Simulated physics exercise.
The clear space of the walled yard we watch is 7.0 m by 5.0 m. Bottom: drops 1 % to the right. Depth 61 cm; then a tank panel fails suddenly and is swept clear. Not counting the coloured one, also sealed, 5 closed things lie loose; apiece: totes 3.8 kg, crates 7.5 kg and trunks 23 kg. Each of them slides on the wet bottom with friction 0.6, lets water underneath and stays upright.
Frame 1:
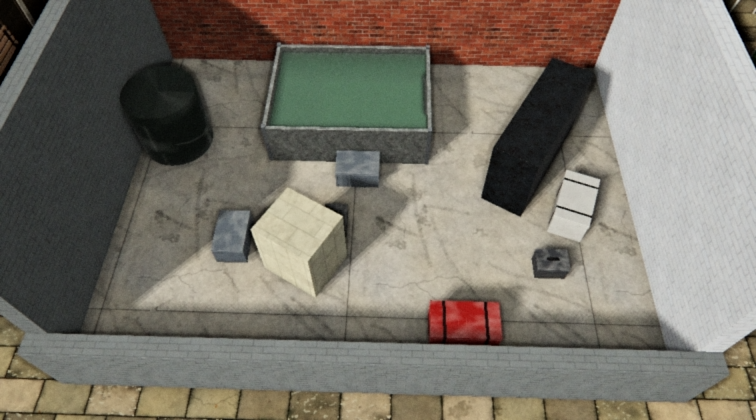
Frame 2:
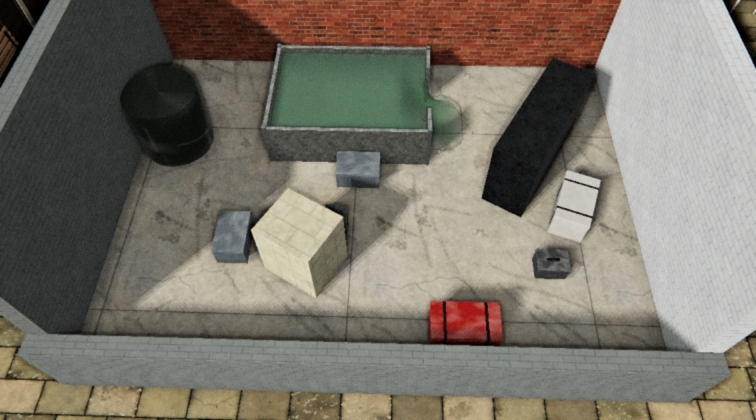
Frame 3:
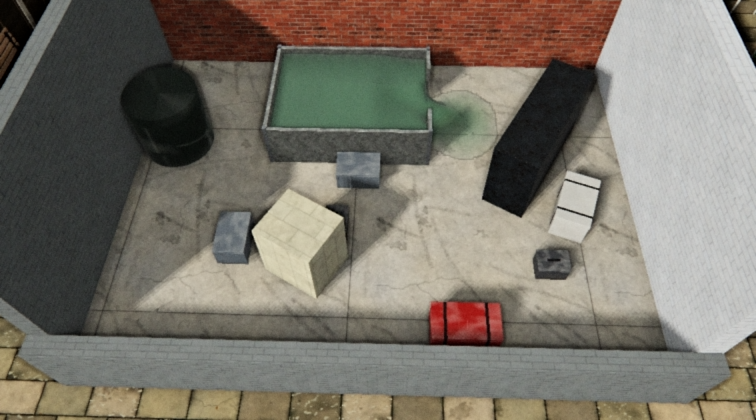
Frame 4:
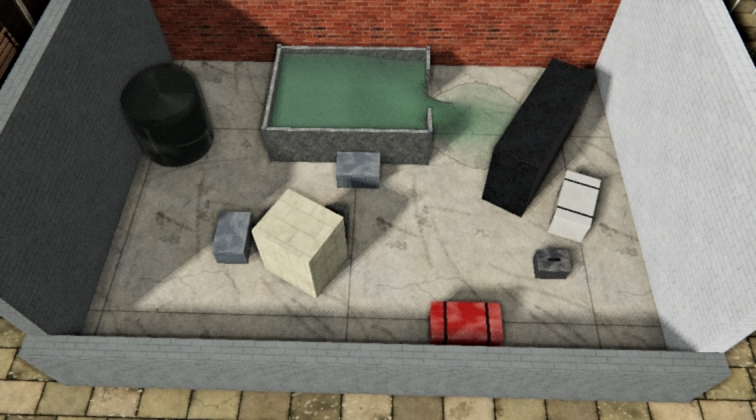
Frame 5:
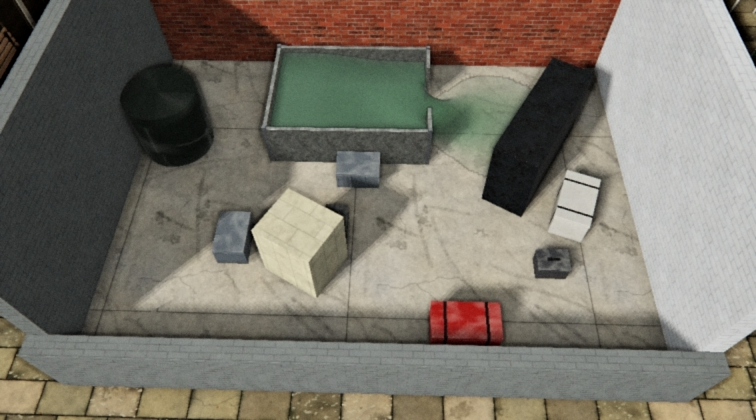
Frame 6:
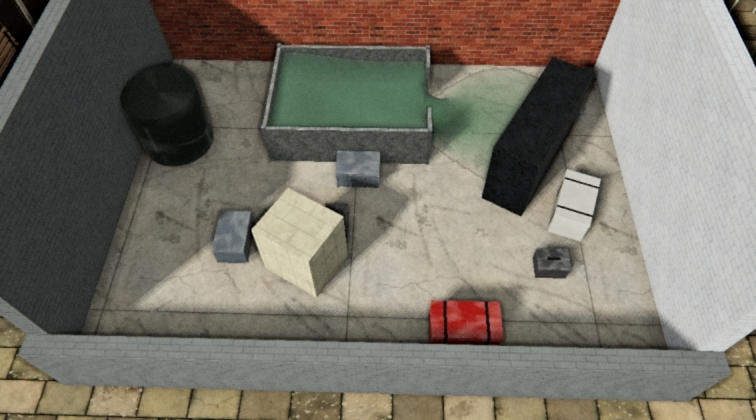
A raised stone tank of green water stands against the red brick wall of a grey-walled yard, seen from high above the front. A dark barrel sits left, a cream crate and small grey blocks centre-left, a long black slab, white trunk and small dark box right, and a red trunk in front. Green water pours from the tank's right side and spreads thinly toward the slab, while everything else and the camera stay still.
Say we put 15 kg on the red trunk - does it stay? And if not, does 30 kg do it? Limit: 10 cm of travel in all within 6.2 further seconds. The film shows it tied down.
Result: Insufficient ballast.
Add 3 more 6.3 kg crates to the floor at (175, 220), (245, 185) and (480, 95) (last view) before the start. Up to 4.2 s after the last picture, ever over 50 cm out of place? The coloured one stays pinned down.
In order: Not as far, then not as far, then farther.
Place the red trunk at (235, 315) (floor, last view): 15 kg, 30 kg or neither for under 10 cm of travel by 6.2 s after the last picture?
Short version: The lighter already works.
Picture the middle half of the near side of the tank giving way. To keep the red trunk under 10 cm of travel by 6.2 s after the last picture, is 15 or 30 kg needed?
Then both masses fall short.
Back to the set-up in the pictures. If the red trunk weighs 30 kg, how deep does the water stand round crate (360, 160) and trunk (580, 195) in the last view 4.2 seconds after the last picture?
First roughly 3 cm, second roughly 5 cm.
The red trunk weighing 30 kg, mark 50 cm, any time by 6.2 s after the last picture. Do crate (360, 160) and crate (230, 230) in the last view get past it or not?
So the first one stays inside and the second one stays inside.
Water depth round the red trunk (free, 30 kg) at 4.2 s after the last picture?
About 8 cm.
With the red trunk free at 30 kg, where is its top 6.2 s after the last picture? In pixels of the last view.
Position estimate: Around (382, 283).
Then, 0.6 s after the last picture the red trunk would be 0 cm from its start with 15 kg and 0 cm from its start with 30 kg; 0 cm of water round it then.
Then, 2.3 s after the last picture the red trunk would be 0 cm from its start with 15 kg and 0 cm from its start with 30 kg; 2 cm of water round it then.
Then, 4.2 s after the last picture the red trunk would be 9 cm from its start with 15 kg and 3 cm from its start with 30 kg; 8 cm of water round it then.
Then, 6.2 s after the last picture the red trunk would be 117 cm from its start with 15 kg and 105 cm from its start with 30 kg; 8 cm of water round it then.
